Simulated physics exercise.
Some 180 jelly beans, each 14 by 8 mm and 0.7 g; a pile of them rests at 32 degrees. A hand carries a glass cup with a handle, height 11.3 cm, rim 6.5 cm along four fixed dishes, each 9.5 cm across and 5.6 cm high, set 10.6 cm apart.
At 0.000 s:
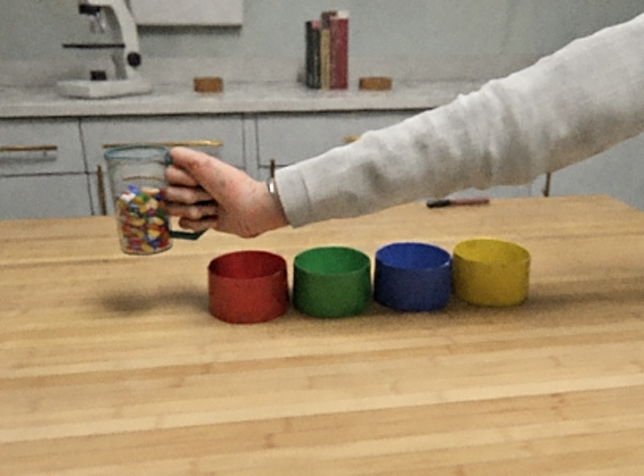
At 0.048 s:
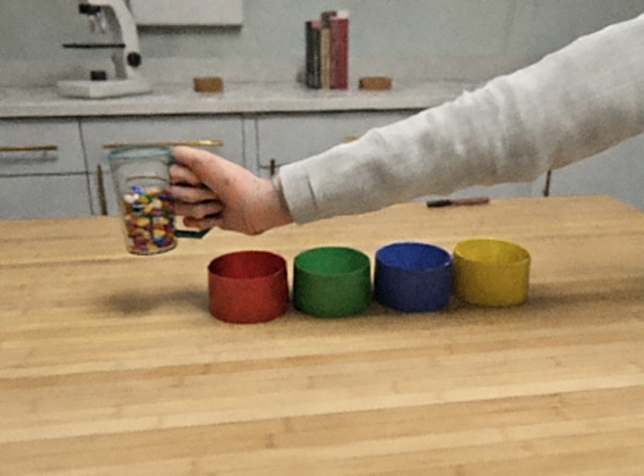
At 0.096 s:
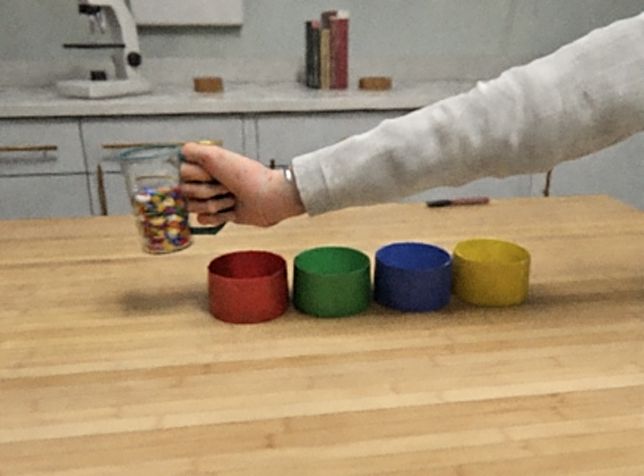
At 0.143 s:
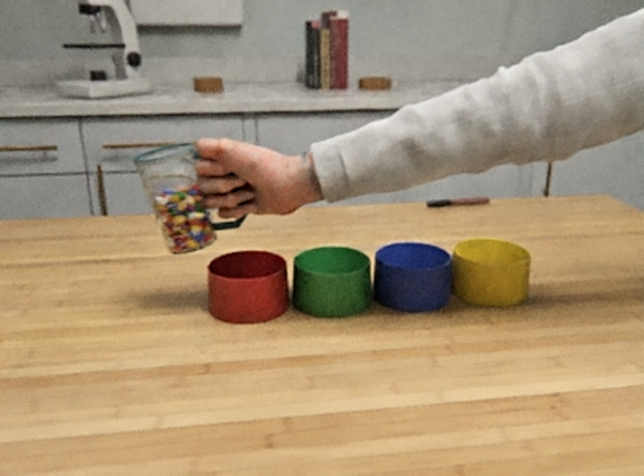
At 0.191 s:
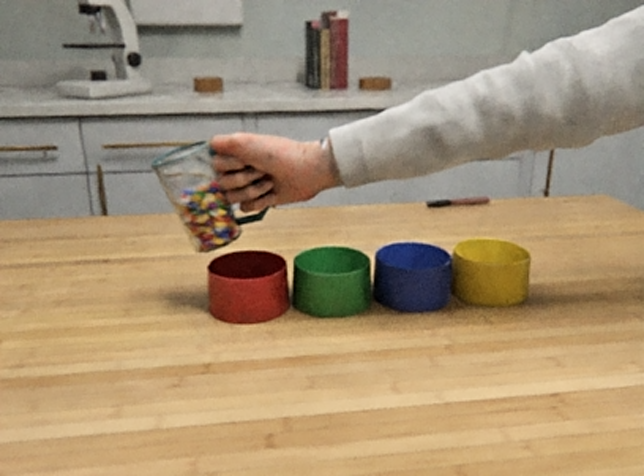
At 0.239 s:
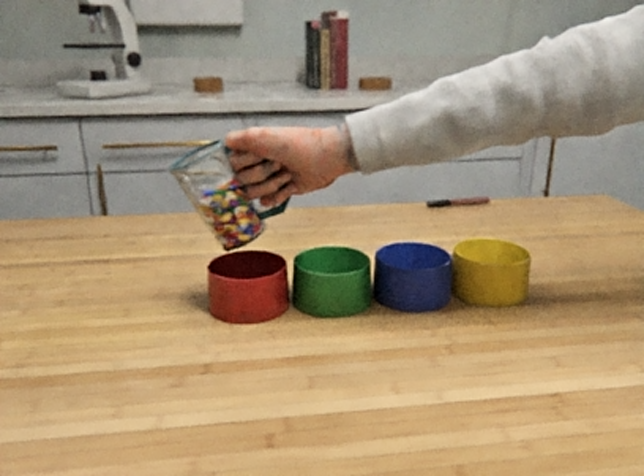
An arm in a light grey sleeve reaches in from the right over a pale wooden table, seen from the front and slightly above by a still camera, with grey cabinets, a white microscope and books behind. Its hand grips a clear glass cup of multicoloured jelly beans, left of four round dishes coloured red, green, blue and yellow. The hand moves the cup rightward, steadily tilting it, until it is above the red dish.
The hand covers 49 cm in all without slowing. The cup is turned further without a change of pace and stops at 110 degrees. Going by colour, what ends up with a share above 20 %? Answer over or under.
Red: Under, blue: Under, green: Under, yellow: Over, counter: Under.
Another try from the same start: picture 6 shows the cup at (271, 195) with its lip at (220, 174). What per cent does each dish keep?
Red 0, blue 0, green 0, yellow 100.
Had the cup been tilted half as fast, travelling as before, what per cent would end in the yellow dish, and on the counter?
Then: Yellow 100, counter 0.
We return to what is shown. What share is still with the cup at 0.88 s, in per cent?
Some 95 per cent of the load.
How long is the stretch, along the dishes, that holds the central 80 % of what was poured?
Some 6 cm.
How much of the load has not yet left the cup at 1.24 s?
Some 65 per cent of the load.
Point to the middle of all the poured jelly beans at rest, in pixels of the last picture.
Around (481, 278).
Then, at 0.62 s, tilt 81 degrees; cup holds 100 %.
After 0.88 s, tilt 110 degrees; cup holds 95 %, blue 5 %.
After 1.24 s, tilt 110 degrees; cup holds 65 %, blue 5 %, yellow 25 %.
In the end, at 2.8 s, red 0 %, blue 5 %, green 0 %, yellow 95 %, counter 0 %.
